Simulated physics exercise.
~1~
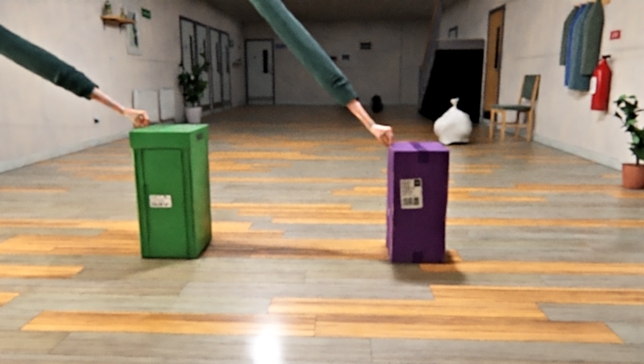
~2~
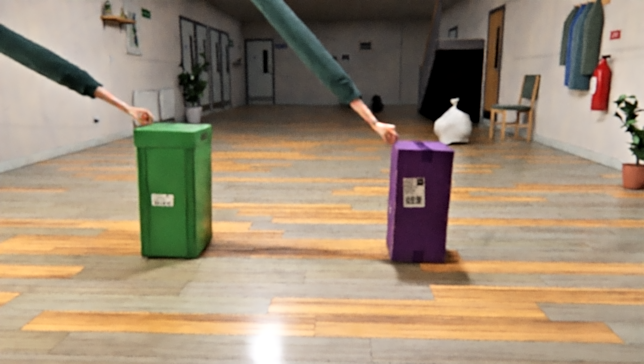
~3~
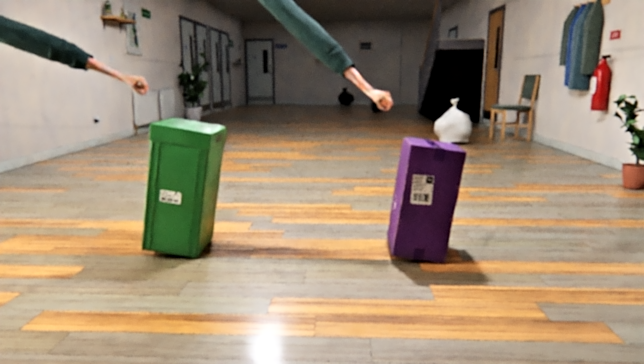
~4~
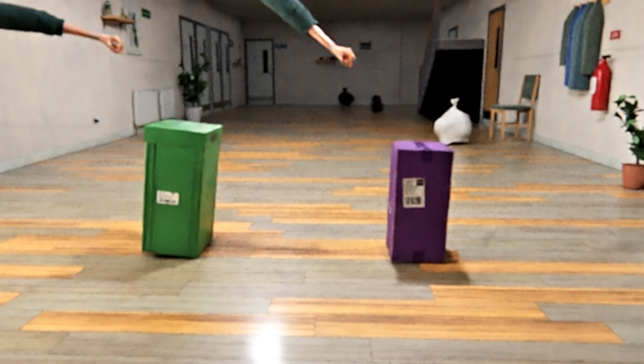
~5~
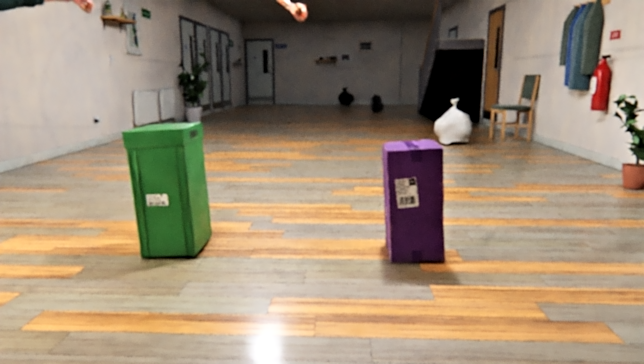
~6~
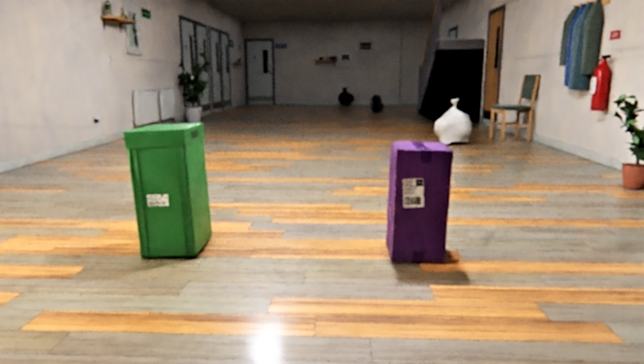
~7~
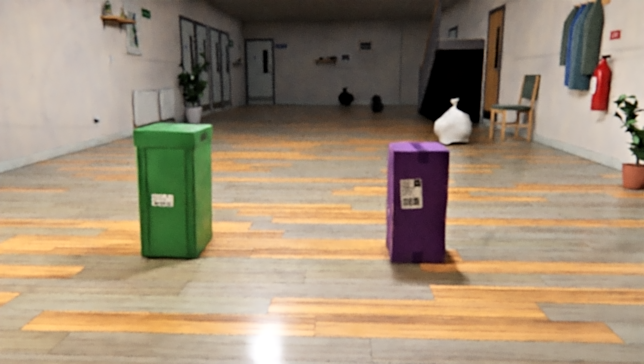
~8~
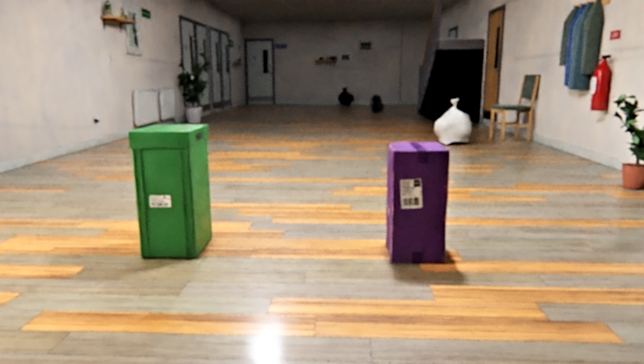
A tall green tote on the left and a tall purple box on the right stand on the wooden floor of a long hall, seen from the front by a still camera. Behind them are a white sack, a chair, hanging coats, a red extinguisher and potted plants. Two green-sleeved arms reach in from above and the left, hands at the tops, and both things tip to the right. The hands let go and draw back out of view. The tote and box rock back leftward, sway slightly, and settle upright on their bases.
